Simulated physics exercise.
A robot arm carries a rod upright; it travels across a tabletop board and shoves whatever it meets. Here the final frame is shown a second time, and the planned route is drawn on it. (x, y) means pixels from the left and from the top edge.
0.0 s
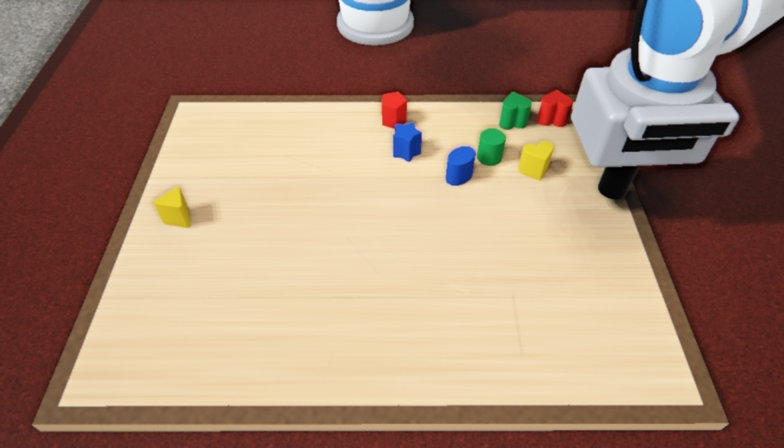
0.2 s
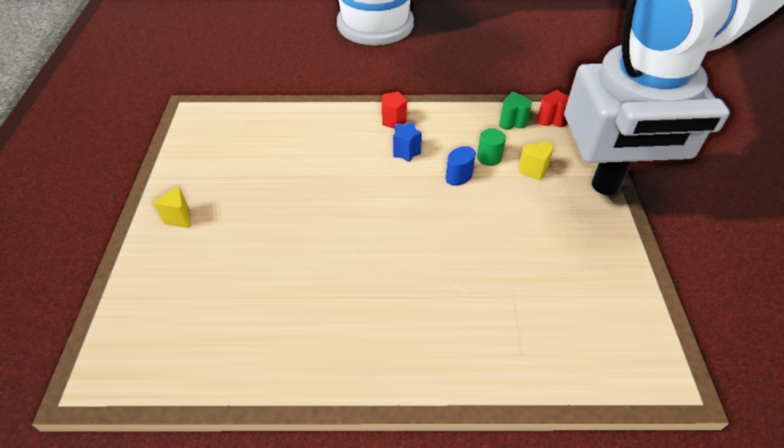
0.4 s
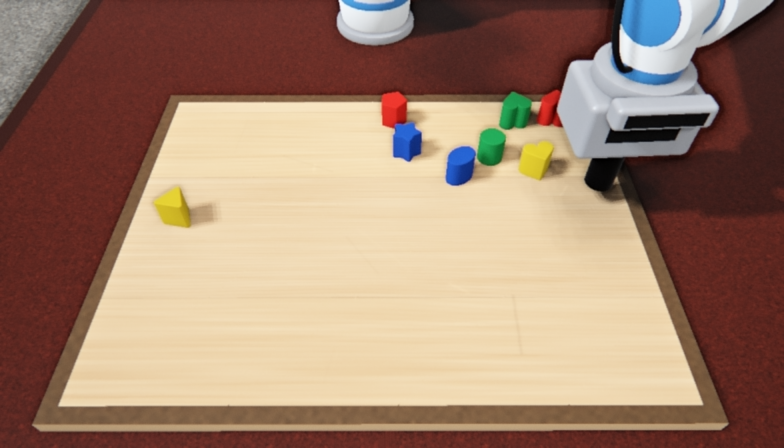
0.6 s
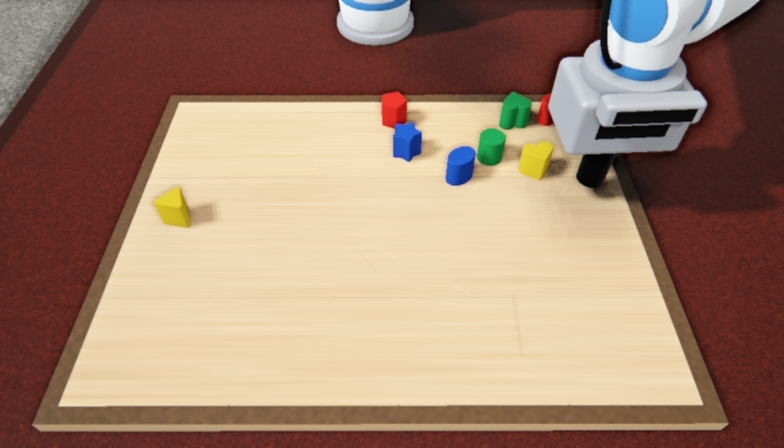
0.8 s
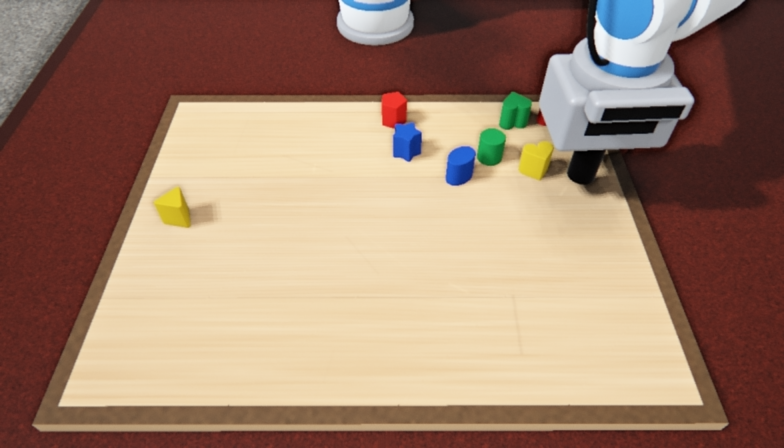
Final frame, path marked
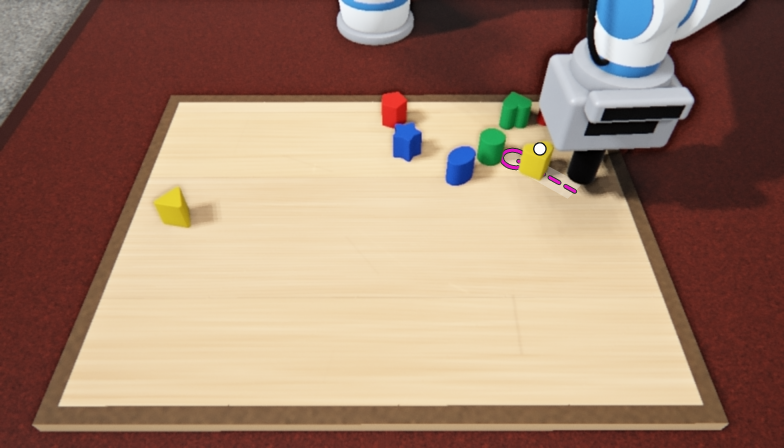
The robot arm's black rod slid a short way left and slightly up along the board's right side, close to the yellow block, while all the colored blocks on the wooden board stayed still.
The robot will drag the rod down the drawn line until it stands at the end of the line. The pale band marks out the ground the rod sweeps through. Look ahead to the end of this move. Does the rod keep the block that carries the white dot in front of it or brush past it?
The block stays ahead.
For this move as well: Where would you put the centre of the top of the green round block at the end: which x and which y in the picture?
Roughly at (474, 130).
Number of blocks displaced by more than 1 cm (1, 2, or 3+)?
It shifts two blocks.
Path on the board, from (575, 191) to (514, 159); the dot is on the yellow heart.
Halfway along, rod at (549, 158); yellow heart at (528, 143).
At the end, rod at (518, 143); green round block at (474, 130); green heart in place; yellow heart at (500, 126).
